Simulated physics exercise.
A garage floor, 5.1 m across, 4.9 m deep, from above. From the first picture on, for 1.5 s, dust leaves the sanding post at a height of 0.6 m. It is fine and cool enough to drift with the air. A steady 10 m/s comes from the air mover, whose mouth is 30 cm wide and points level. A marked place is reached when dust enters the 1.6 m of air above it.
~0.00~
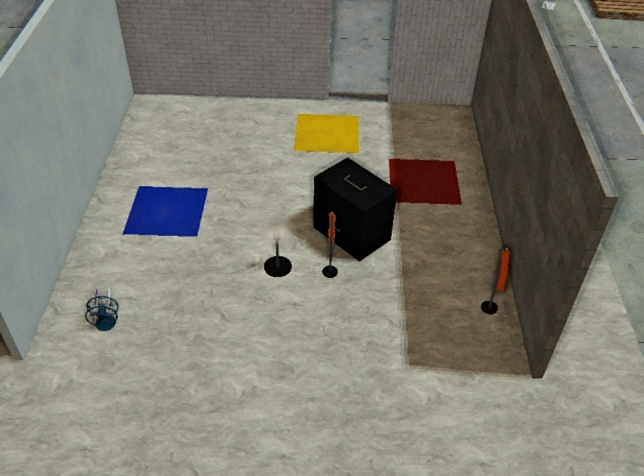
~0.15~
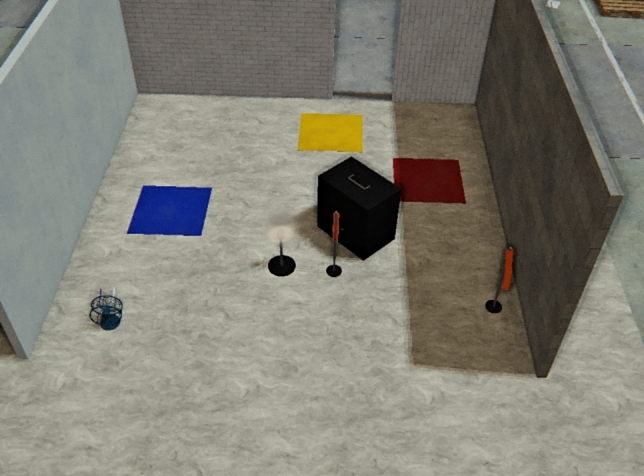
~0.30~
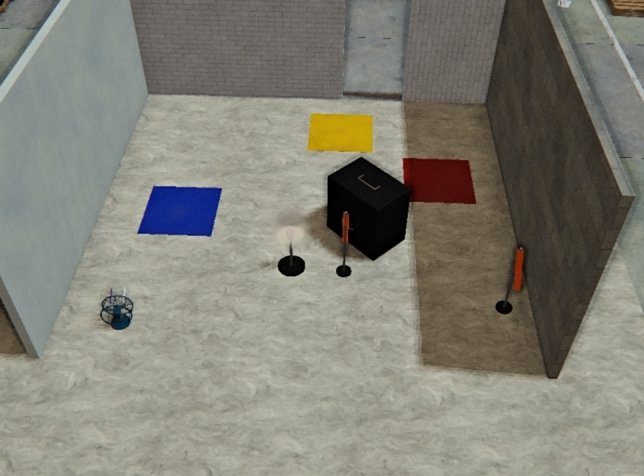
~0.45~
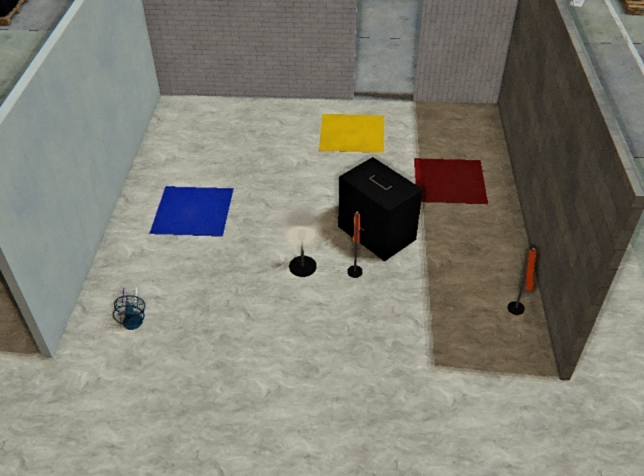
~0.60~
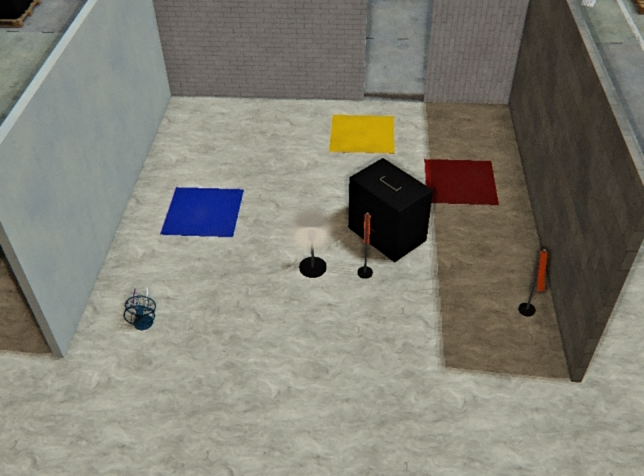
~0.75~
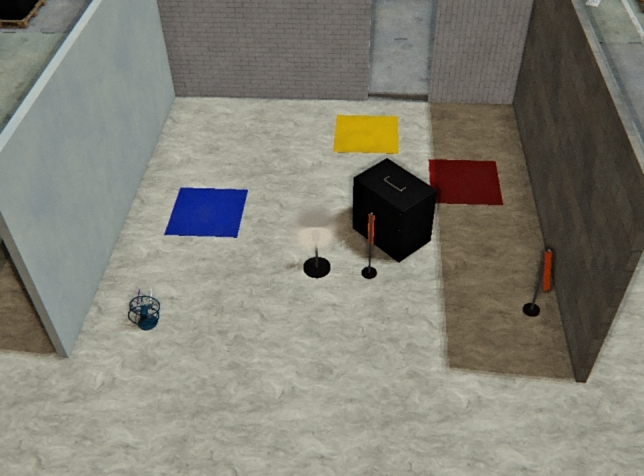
A large black case stood among colored floor mats and two posts with orange ribbons, while a faint puff of dust hung over a small stand; the whole view slid slightly, shifting everything right together.
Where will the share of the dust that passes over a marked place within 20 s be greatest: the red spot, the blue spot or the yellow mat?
It is blue.
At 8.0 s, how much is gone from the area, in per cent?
Some 0 per cent.
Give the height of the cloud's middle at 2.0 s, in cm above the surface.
Roughly 50 cm up.
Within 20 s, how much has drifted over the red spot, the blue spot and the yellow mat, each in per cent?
Roughly 0 % red, 50 % blue, 1 % yellow.
By 2.0 s, 0 % is gone from the area; 0 % has passed over the red spot, 0 % over the blue spot and 0 % over the yellow mat, and the middle of the rest is near (311, 227).
By 4.0 s, 0 % is gone from the area; 0 % has passed over the red spot, 0 % over the blue spot and 0 % over the yellow mat, and the middle of the rest is near (304, 223).
By 8.0 s, 0 % is gone from the area; 0 % has passed over the red spot, 0 % over the blue spot and 0 % over the yellow mat, and the middle of the rest is near (289, 214).
By 20.0 s, 3 % is gone from the area; 0 % has passed over the red spot, 46 % over the blue spot and 1 % over the yellow mat, and the middle of the rest is near (258, 164).
